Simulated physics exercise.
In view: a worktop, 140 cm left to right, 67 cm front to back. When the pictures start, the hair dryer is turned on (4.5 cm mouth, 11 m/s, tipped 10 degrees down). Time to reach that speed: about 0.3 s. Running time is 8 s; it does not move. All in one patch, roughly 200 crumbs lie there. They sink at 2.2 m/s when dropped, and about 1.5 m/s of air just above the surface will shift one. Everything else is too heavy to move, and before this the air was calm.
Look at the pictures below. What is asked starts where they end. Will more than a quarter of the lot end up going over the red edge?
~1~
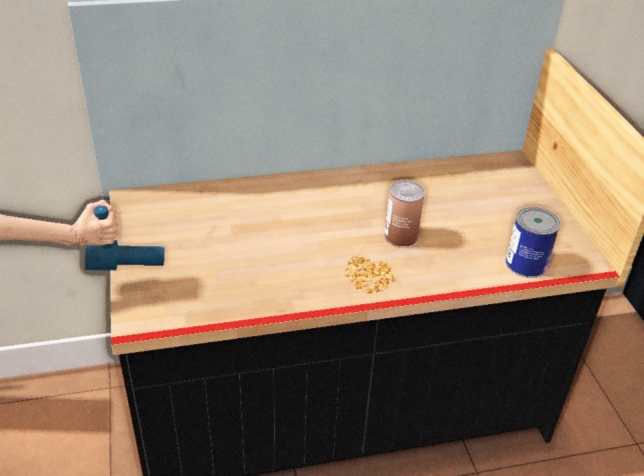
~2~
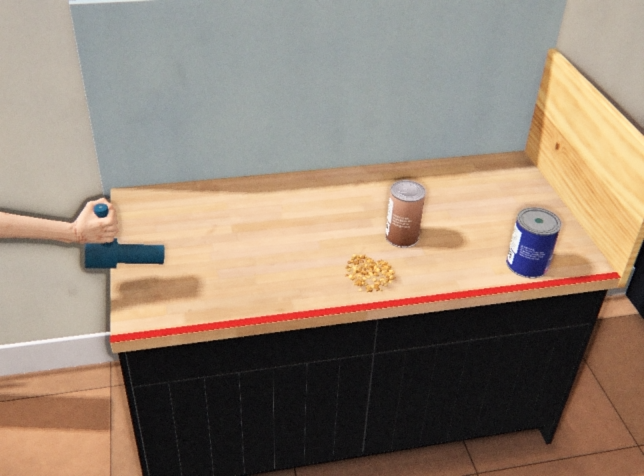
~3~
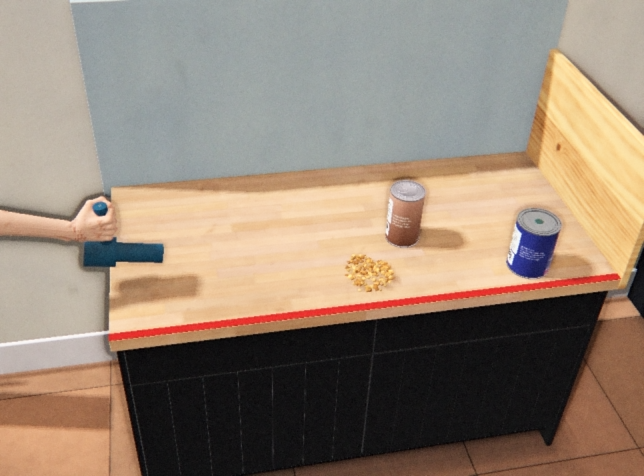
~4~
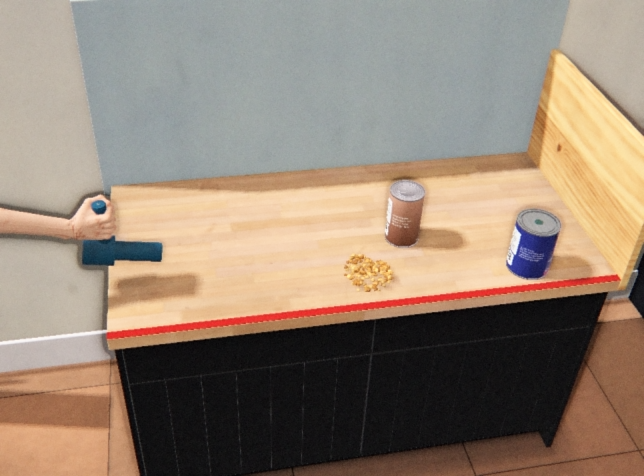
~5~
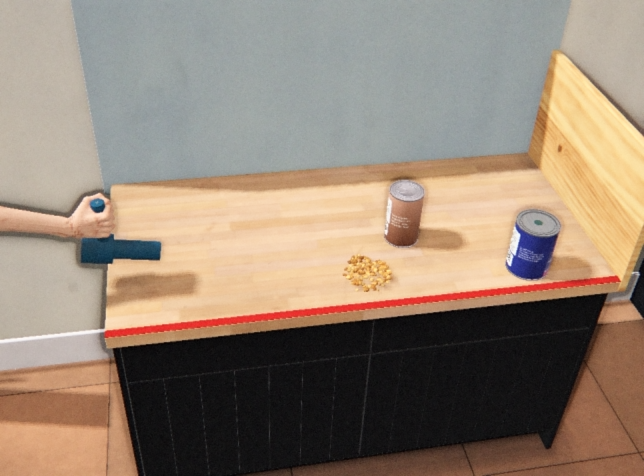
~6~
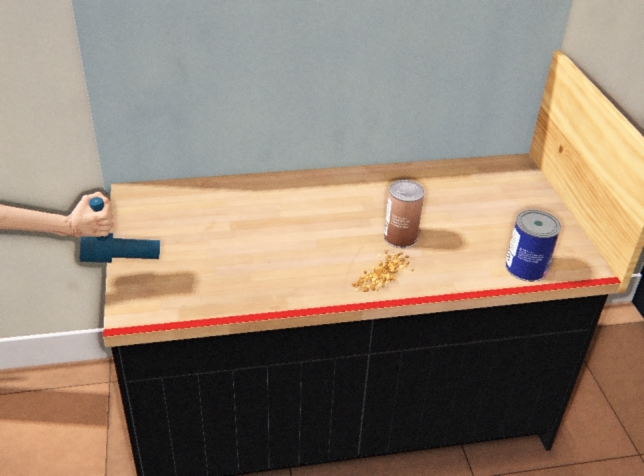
Over a quarter escapes that way.
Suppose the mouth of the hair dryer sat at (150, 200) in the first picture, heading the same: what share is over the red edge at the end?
About 2 %.
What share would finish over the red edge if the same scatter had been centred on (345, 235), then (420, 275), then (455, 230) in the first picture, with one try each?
First try near 0 %, second near 90 %, third near 1 %.
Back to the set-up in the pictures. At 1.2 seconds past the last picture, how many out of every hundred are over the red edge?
90 % or thereabouts.
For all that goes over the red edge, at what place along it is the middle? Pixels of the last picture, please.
Near (492, 296).
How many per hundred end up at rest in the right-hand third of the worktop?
It comes out near 5 in a hundred.
Then, 1.2 s after the last picture, 10 % are on the move or not yet settled, 90 % are over the red edge.
Then, 2.2 s after the last picture, 6 % are on the move or not yet settled, 94 % are over the red edge.
Then, 4.1 s after the last picture, 4 % are on the move or not yet settled, 94 % are over the red edge.
Then, 7.7 s after the last picture, at the end, 94 % are over the red edge.
